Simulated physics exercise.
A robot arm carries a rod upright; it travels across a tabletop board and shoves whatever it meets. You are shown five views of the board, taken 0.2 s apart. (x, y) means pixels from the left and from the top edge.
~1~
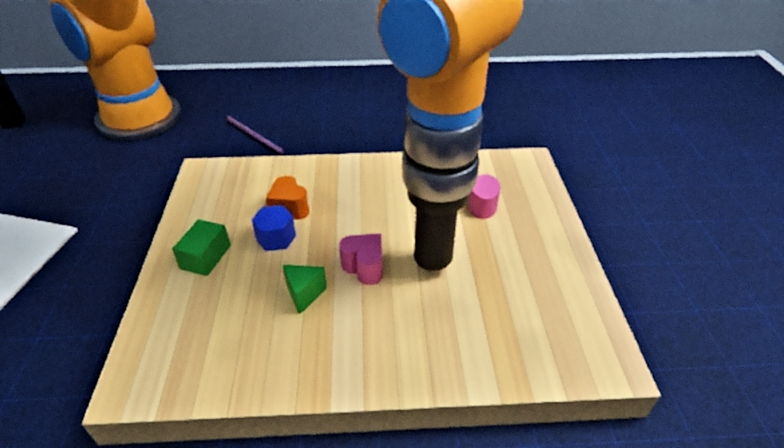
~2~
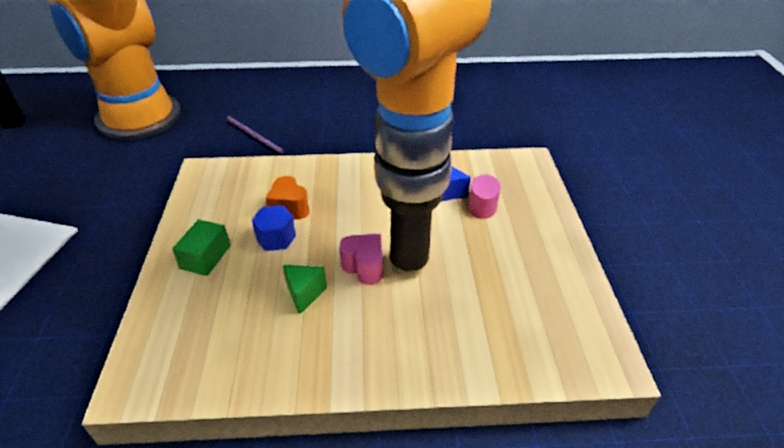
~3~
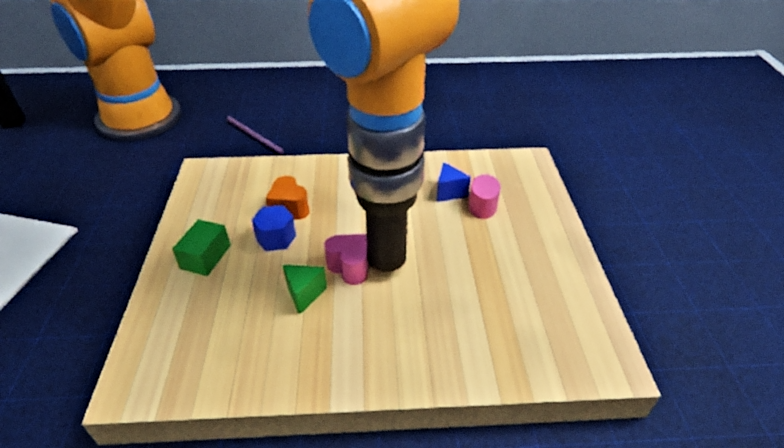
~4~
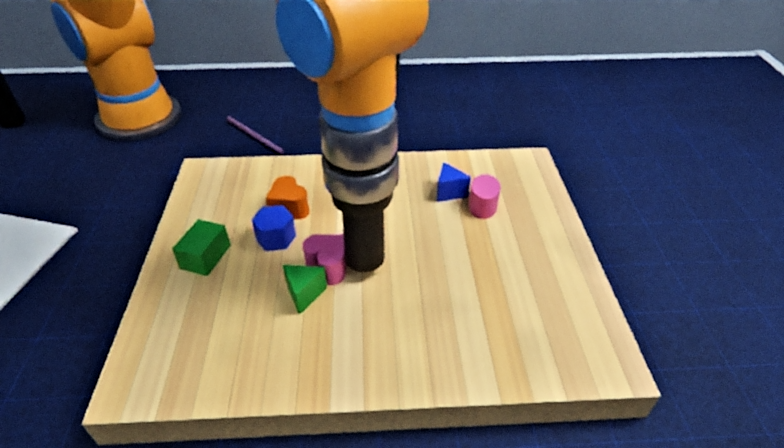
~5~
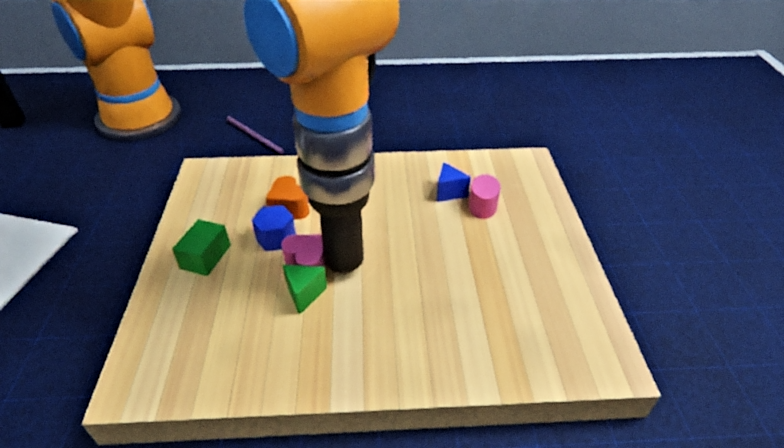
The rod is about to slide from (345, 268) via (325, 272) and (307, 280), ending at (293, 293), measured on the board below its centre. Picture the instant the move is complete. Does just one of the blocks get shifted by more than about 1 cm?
It seems not.
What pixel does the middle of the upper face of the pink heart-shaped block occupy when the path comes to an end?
It ends at (266, 250).
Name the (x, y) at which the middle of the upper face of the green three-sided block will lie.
I predict (276, 299).
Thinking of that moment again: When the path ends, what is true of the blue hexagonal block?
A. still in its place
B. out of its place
My answer is option A.
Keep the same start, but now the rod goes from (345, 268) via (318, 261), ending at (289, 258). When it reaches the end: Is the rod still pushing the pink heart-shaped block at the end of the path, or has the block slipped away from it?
It is driven along in front.
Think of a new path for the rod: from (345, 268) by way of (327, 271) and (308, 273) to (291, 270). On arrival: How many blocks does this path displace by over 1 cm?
One.
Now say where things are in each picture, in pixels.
The first picture shows tip of the rod at (433, 257), middles of tops, blue hexagonal block at (272, 217), green three-sided block at (301, 275), pink heart-shaped block at (364, 247).
The second picture shows rod at (410, 257), nothing pushed.
The third picture shows rod at (387, 258), pink heart-shaped block at (349, 247).
The fourth picture shows rod at (365, 258), pink heart-shaped block at (326, 247).
The fifth picture shows rod at (344, 259), blue hexagonal block at (272, 217), green three-sided block at (301, 275), pink heart-shaped block at (305, 247).
What follows on the original path. Halfway along, rod at (314, 266); green three-sided block at (297, 279); pink heart-shaped block at (275, 249), turned 15° clockwise.
At the end, rod at (291, 284); blue hexagonal block unmoved; green three-sided block at (276, 299); pink heart-shaped block at (266, 250), turned 30° clockwise.
